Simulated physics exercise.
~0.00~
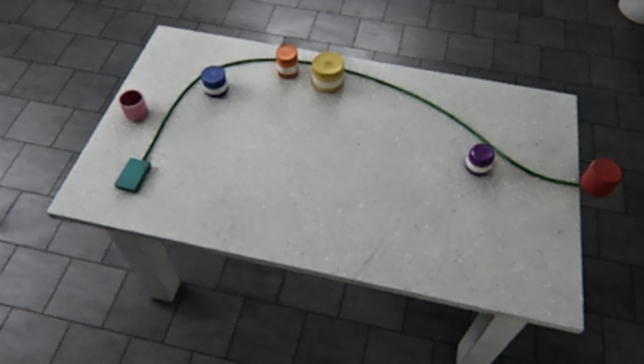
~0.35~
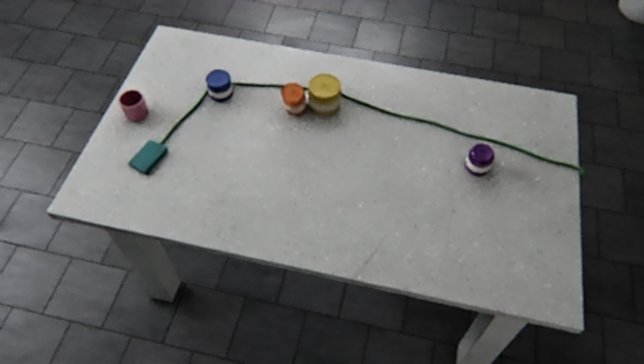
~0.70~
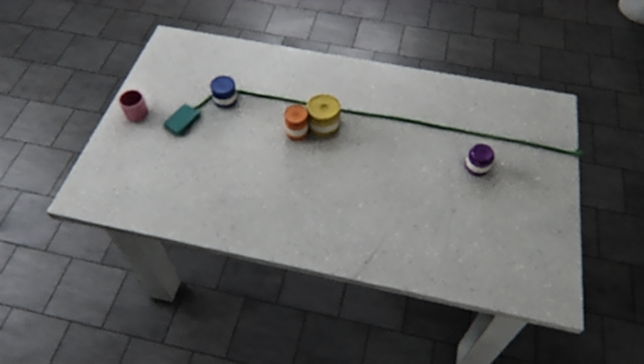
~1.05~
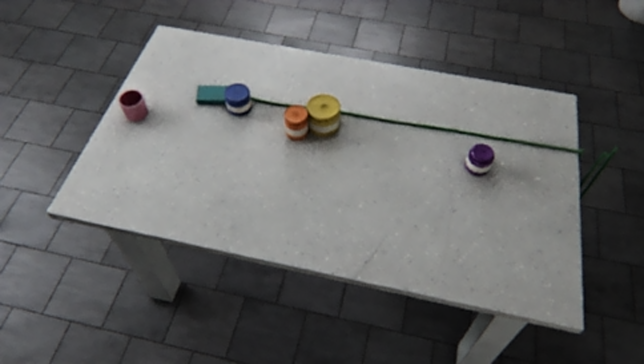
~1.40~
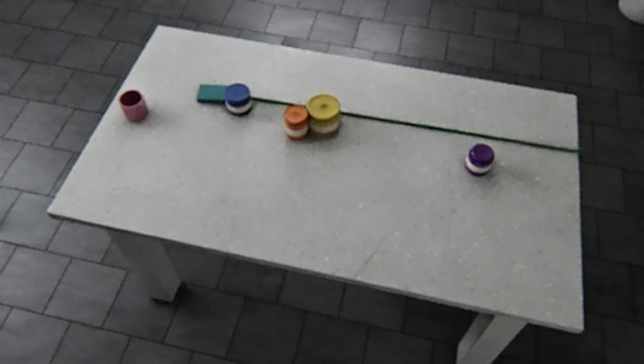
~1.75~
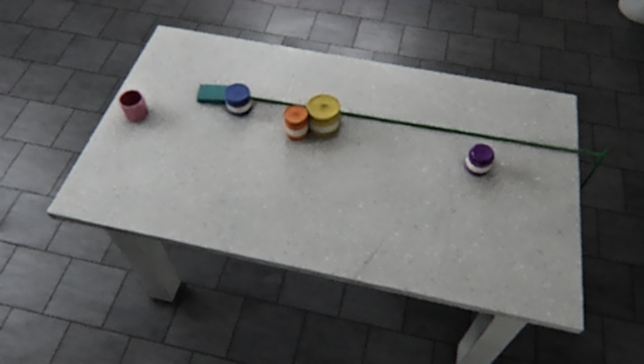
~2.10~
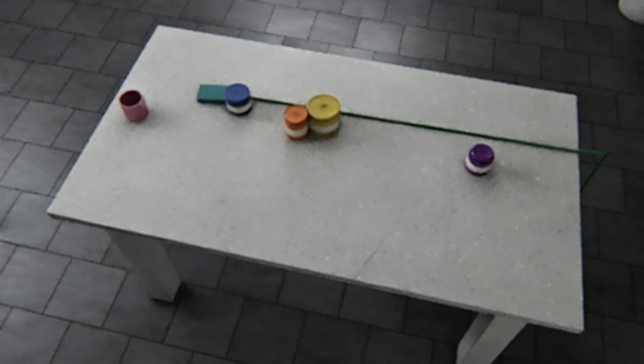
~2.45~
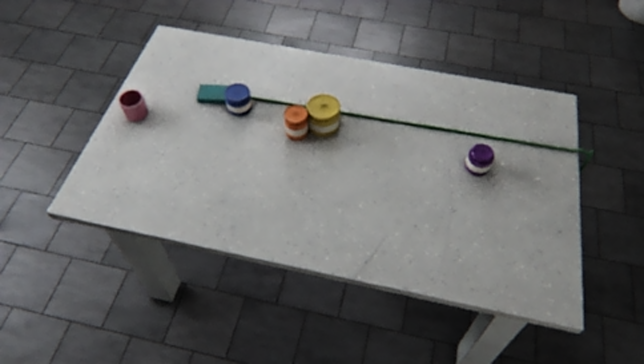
The red cup-like object dropped off the table's right edge, pulling the green cord straight and dragging the teal block up and right, while the orange, yellow and blue containers shifted; everything settled with the block beside the blue one, pink and purple ones unmoved.
